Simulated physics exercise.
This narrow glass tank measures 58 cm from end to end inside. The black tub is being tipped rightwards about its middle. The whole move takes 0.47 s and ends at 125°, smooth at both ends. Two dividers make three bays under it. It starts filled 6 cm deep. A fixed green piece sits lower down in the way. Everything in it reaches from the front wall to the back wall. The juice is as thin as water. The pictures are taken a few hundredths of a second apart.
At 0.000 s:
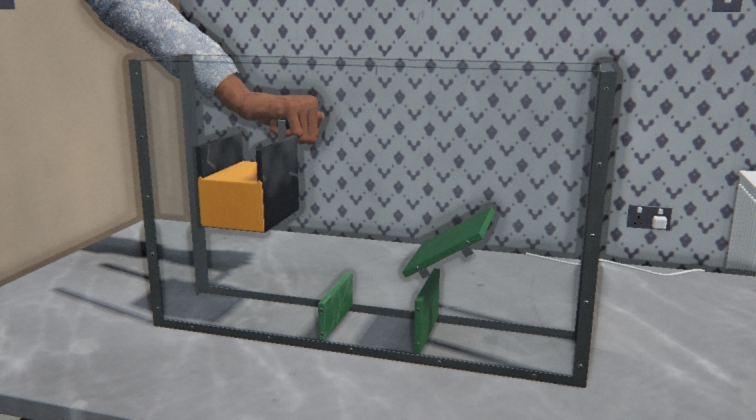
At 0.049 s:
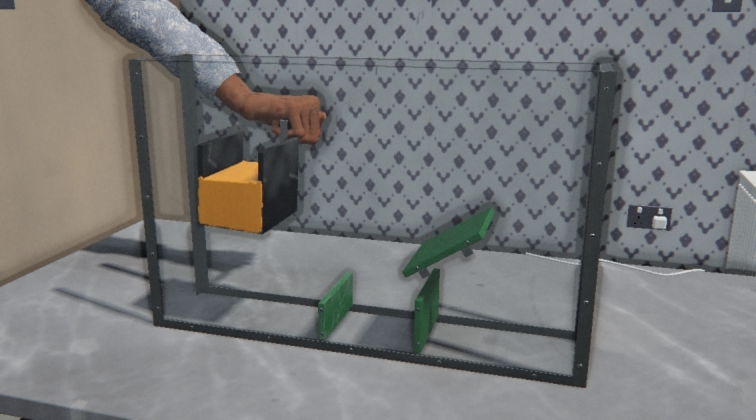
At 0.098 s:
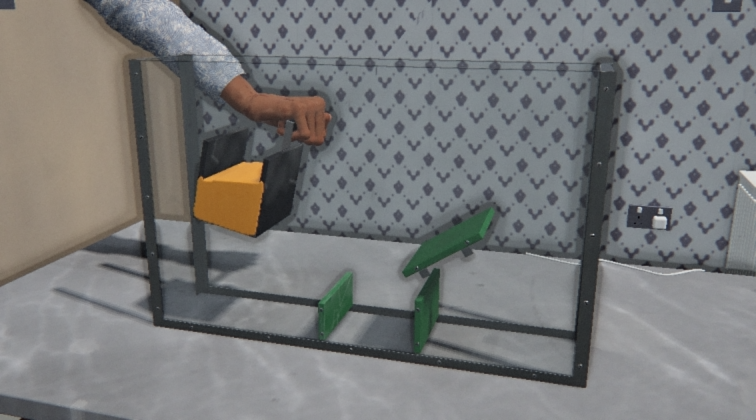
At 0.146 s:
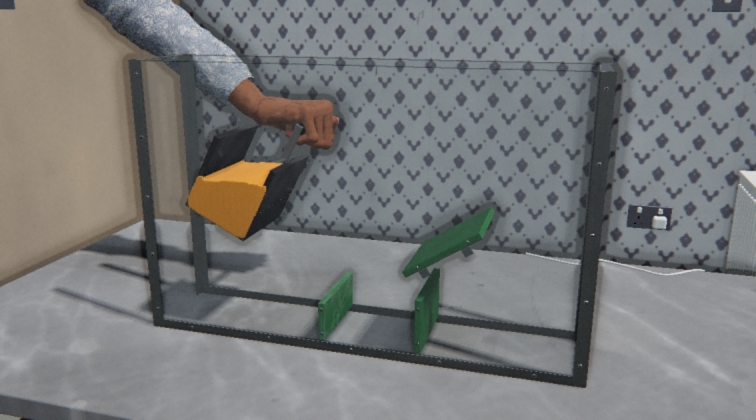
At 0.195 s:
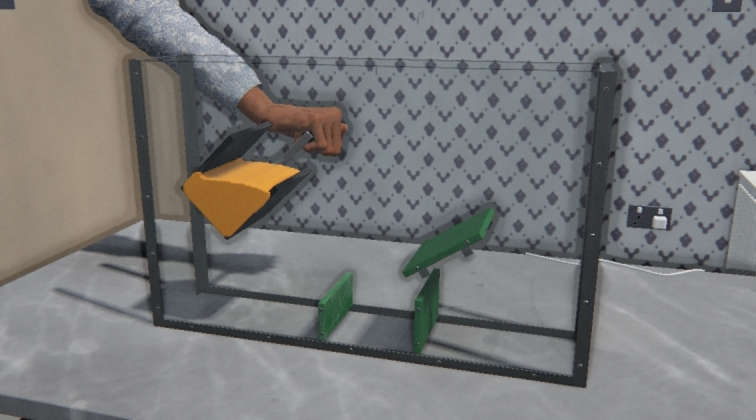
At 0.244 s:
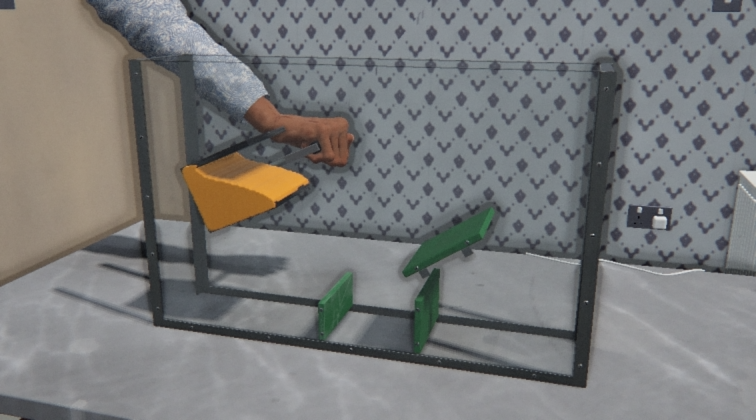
A black tub holding orange juice starts upright at the upper left of a dark-framed, clear-fronted case on a grey tabletop, seen from the front and slightly above. Two upright green dividers stand on the case floor, with a slanted green panel above the right one, before grey patterned wallpaper. Beside a hand reaching in from the upper left, the tub tips steadily rightwards, its juice shifting towards the lip, while the camera stays still.
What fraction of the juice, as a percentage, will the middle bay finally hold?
Roughly 10 per cent ends in the middle bay.
After 0.43 s 77 per cent has yet to come down; below, left 23, middle 0, right 0.
After 0.66 s 36 per cent has yet to come down; below, left 64, middle 0, right 0.
After 0.96 s 1 per cent has yet to come down; below, left 92, middle 8, right 0.
In the end the left bay holds 92, the middle 8 and the right 0 per cent.
